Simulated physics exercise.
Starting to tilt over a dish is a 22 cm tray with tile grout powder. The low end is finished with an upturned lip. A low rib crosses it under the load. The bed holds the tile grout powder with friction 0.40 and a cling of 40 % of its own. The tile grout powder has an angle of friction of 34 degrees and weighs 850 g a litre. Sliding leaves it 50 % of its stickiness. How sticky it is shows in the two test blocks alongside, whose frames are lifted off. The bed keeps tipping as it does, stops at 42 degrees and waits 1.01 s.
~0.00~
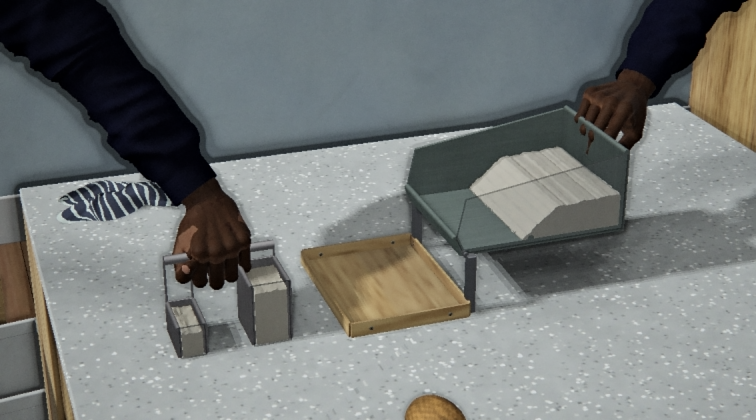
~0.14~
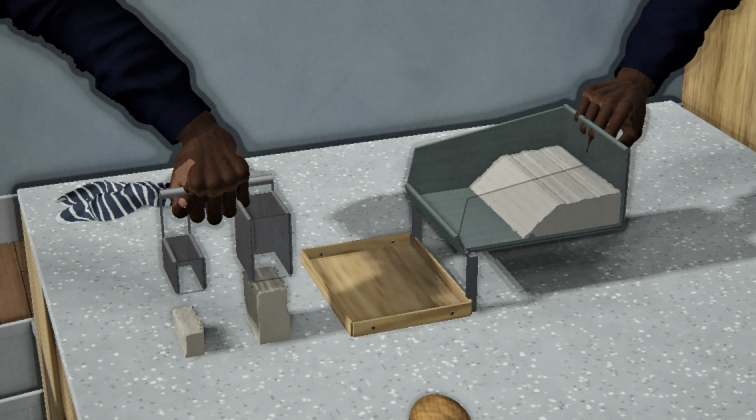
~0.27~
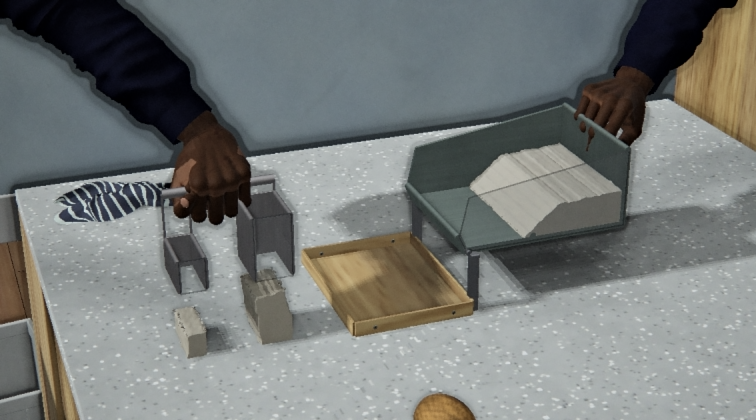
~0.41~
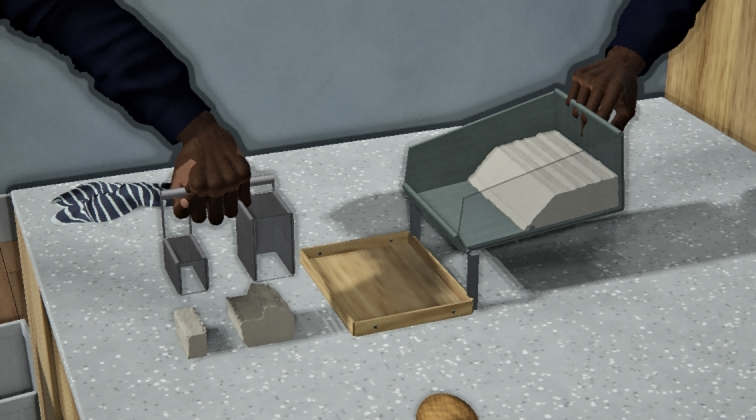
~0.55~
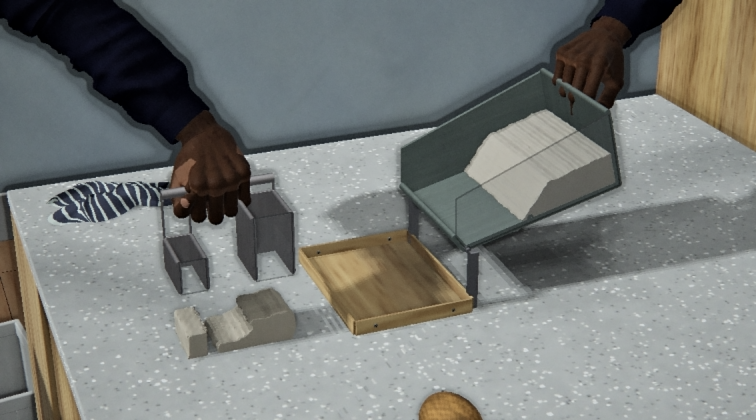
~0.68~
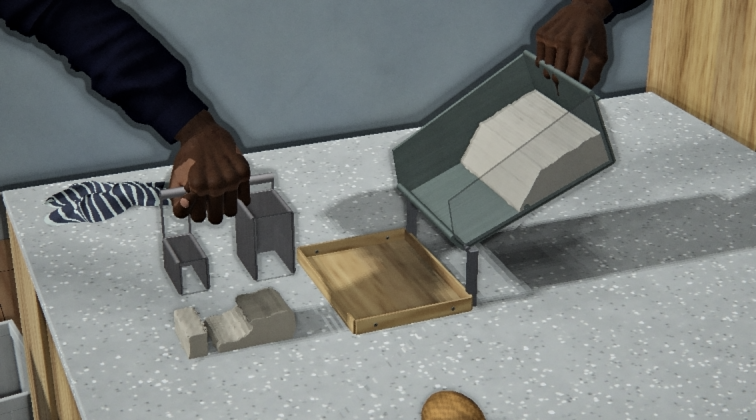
Hands lifting metal moulds off two powder blocks, the larger one slumping, then raising the right end of a powder-loaded tray.
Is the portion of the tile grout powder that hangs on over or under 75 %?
The answer is greater than 75 %.
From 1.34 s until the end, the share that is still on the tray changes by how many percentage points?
Roughly 1 %.
After 0.88 s, the tilt is 34 degrees and 100 % is on the bed.
After 1.11 s, the tilt is 42 degrees and 100 % is on the bed.
After 1.34 s, the tilt is 42 degrees and 100 % is on the bed.
After 1.57 s, the tilt is 42 degrees and 99 % is on the bed.
After 2.08 s, at the end, the tilt is 42 degrees and 99 % is on the bed.
